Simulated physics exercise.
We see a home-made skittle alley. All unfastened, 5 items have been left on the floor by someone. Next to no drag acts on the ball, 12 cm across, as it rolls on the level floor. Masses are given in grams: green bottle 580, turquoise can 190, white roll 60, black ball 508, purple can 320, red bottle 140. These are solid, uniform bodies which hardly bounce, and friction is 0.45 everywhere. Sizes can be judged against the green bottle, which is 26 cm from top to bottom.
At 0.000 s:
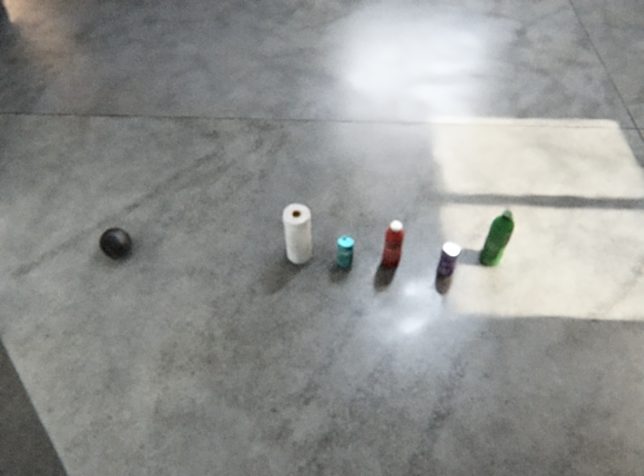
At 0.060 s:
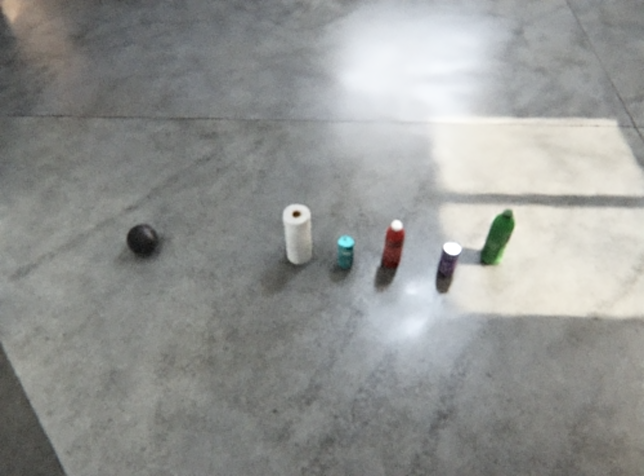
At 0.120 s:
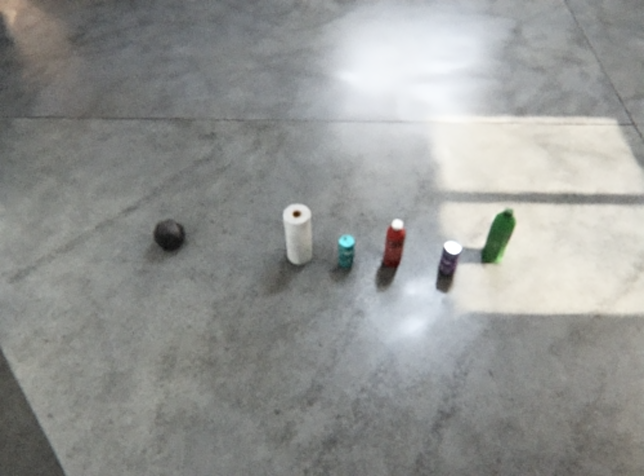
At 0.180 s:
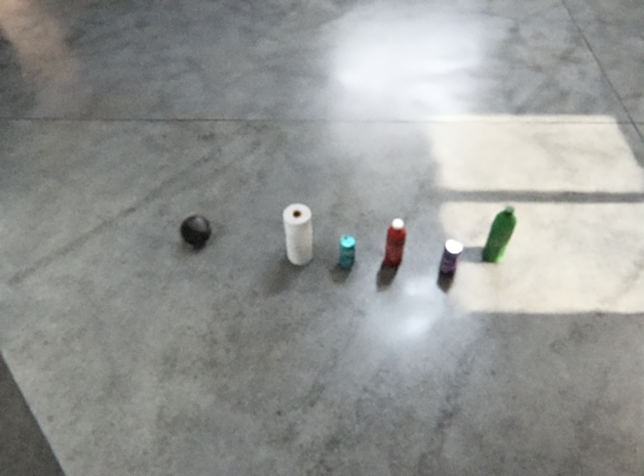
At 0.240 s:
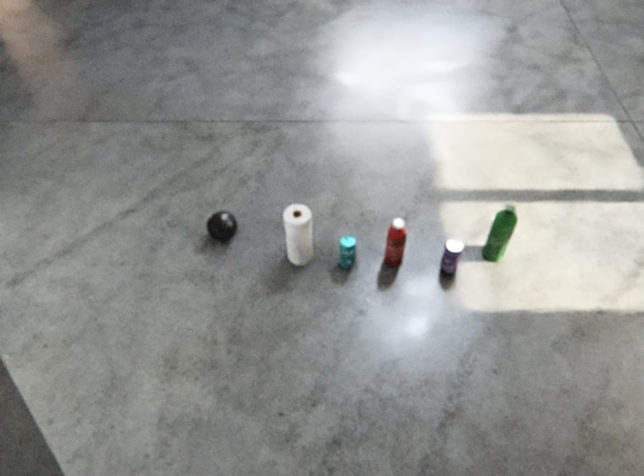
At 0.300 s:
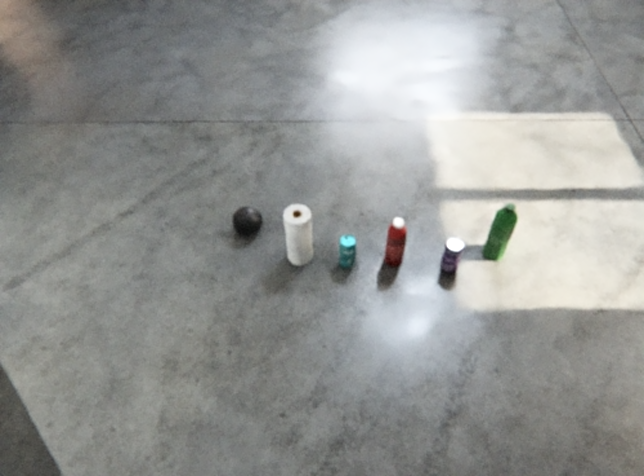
A black ball rolled steadily from the left across the grey floor, drawing close to a white roll, while the turquoise can, red bottle, purple can and green bottle stood still farther right.
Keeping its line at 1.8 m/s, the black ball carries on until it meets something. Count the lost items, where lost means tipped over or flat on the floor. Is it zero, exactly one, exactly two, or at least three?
It is zero.
Around 0.70 s, ball has run 121 cm; black ball near (410, 185).
Around 1.10 s, ball has run 189 cm; black ball near (555, 154).
Finally (1.5 s), all 5 still in place (within 8 cm). Final places as that camera would see them, green bottle near (501, 231), turquoise can near (348, 252).
